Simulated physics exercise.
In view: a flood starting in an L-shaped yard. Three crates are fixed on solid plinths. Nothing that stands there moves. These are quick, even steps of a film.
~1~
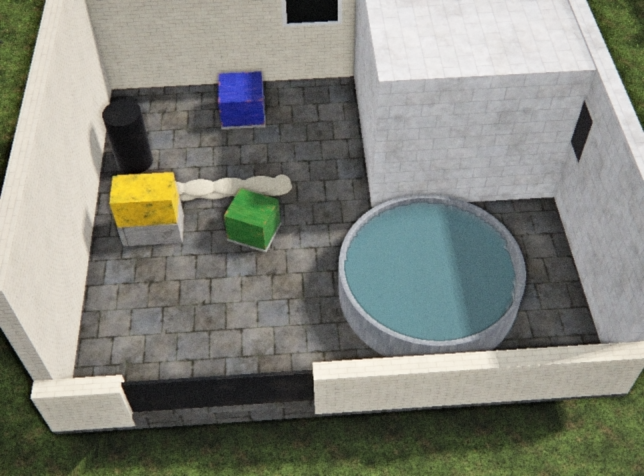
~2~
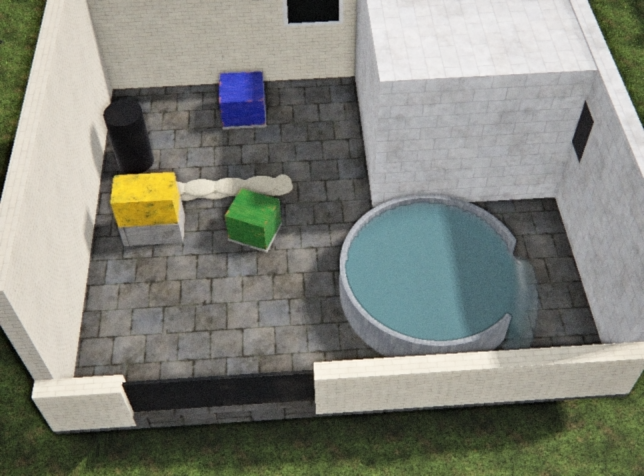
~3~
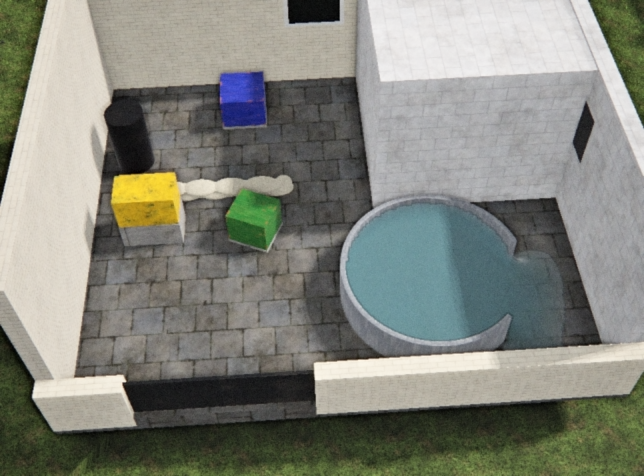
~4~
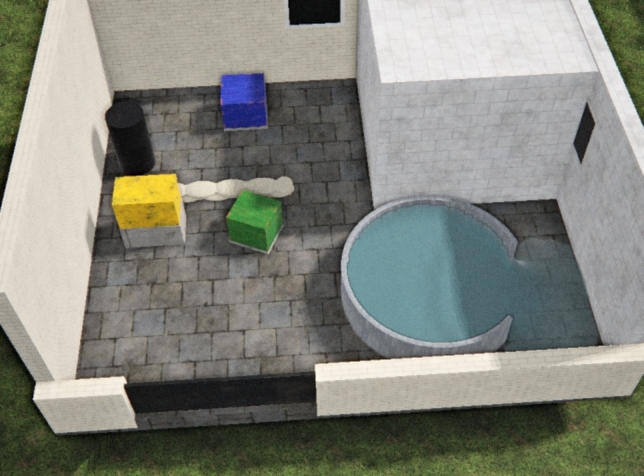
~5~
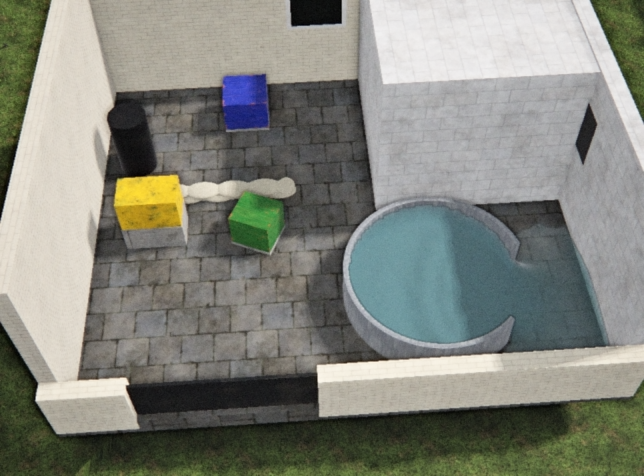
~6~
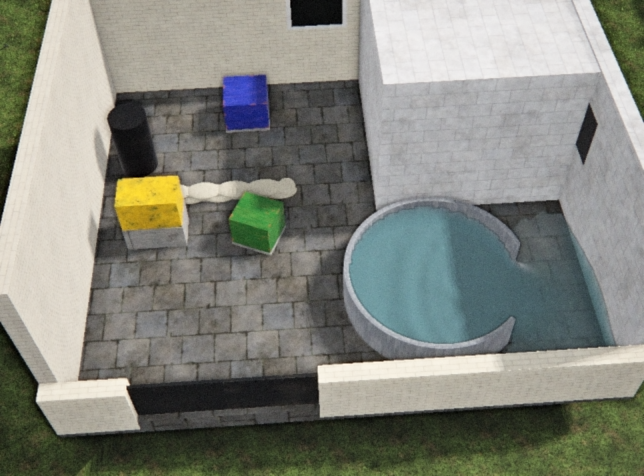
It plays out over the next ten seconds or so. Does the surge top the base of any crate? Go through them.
The yellow crate escapes dry; the green crate is wetted; the blue crate escapes dry.
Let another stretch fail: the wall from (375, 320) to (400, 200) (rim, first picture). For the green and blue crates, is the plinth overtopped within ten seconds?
One by one: Green is wetted, blue takes water.
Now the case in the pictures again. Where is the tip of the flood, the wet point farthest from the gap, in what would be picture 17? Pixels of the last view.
Around (360, 390).
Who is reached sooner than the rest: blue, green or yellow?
The green-painted one.
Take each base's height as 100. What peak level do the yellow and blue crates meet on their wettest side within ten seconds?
Near 20 and 40 in a hundred.
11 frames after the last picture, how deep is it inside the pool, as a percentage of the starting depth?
Some 56 per cent.
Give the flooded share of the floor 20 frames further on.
About 40 per cent.
A moment on, water covers 10 % of the floor; the yellow crate not reached, the green crate not reached, the blue crate not reached.
Next, water covers 15 % of the floor; the yellow crate not reached, the green crate not reached, the blue crate not reached.
Then, water covers 40 % of the floor; the yellow crate not reached, the green crate water round its plinth, the blue crate not reached.
Later, water covers 60 % of the floor; the yellow crate water round its plinth, the green crate water round its plinth, the blue crate water round its plinth.
In the end, water covers 75 % of the floor; the yellow crate stayed above the water, the green crate was topped, the blue crate stayed above the water.
